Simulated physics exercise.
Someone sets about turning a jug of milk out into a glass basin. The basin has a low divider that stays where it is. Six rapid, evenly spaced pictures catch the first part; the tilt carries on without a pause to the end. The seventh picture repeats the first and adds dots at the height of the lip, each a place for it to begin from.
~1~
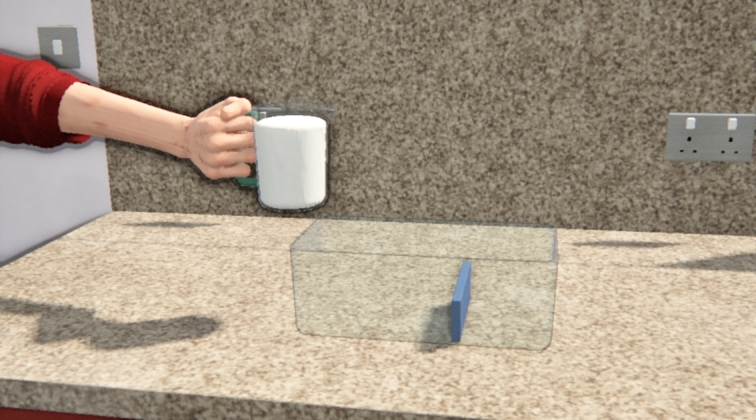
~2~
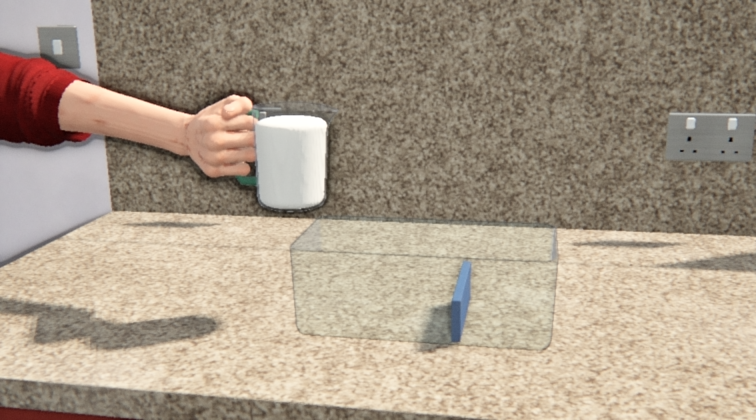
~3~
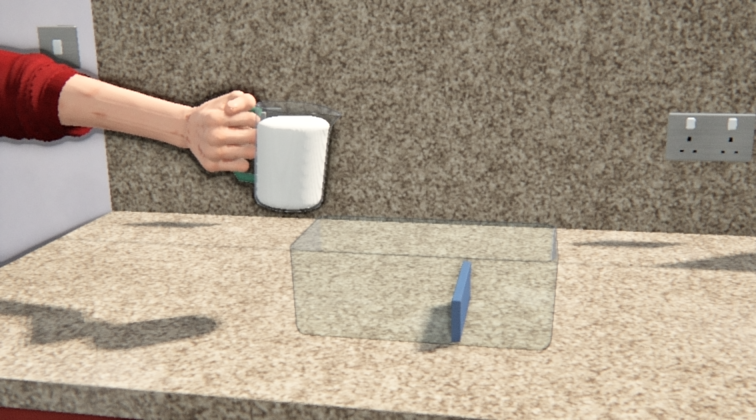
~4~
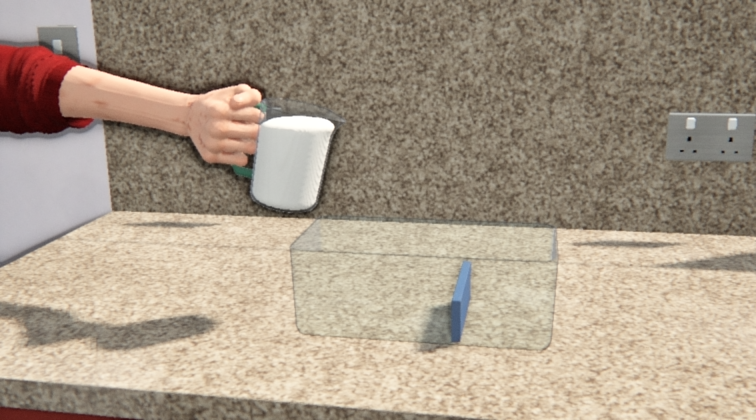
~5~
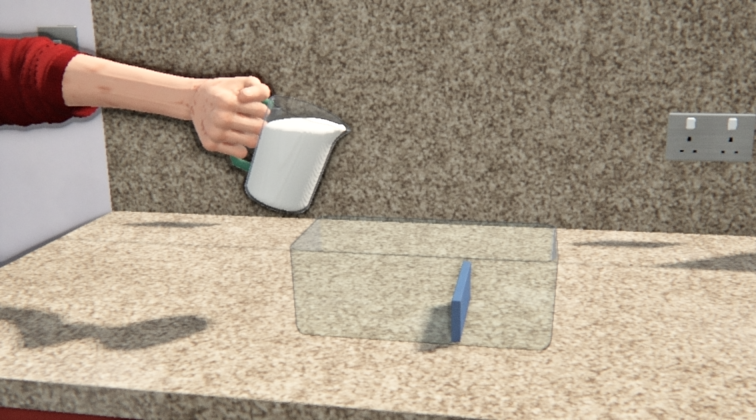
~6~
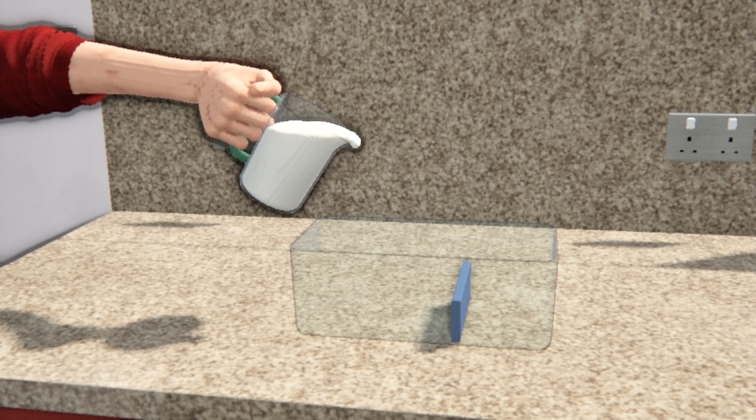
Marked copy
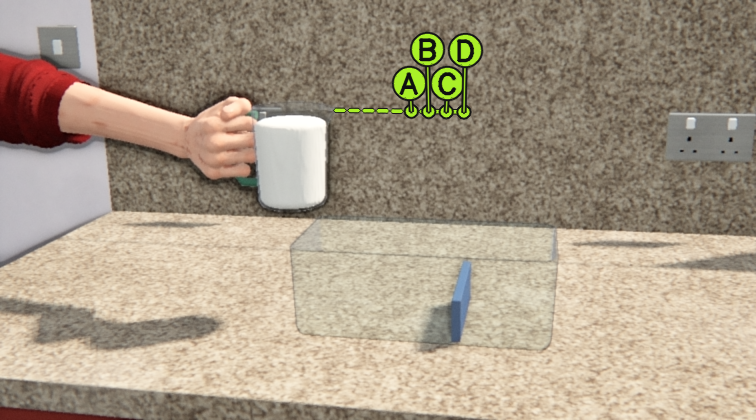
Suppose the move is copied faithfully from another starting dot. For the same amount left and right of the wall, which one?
A beats the others.
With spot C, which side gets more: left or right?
More ends on the right.
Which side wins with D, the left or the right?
More ends on the right.
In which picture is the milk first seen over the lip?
Picture 6.
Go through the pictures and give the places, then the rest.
The first picture shows upright, lip at (335, 110); basin from (297, 332) to (552, 349); top of the wall at (462, 279); nothing has left yet.
The second picture shows upright, lip at (336, 111); nothing has left yet.
The third picture shows tipped about 6°, lip at (340, 115); nothing has left yet.
The fourth picture shows tipped about 12°, lip at (344, 121); nothing has left yet.
The fifth picture shows tipped about 21°, lip at (349, 130); nothing has left yet.
The sixth picture shows tipped about 32°, lip at (353, 142); milk is over the lip, down to (353, 142).
On the marked copy, A at (411, 111); B at (428, 111); C at (446, 111); D at (463, 112).
For spot A, about 47 % ends left of the wall and 53 % right of it.
For spot B, about 21 % ends left of the wall and 78 % right of it.
For spot C, about 4 % ends left of the wall and 94 % right of it.
For spot D, about 10 % ends left of the wall and 87 % right of it; 3 % is lost outside.
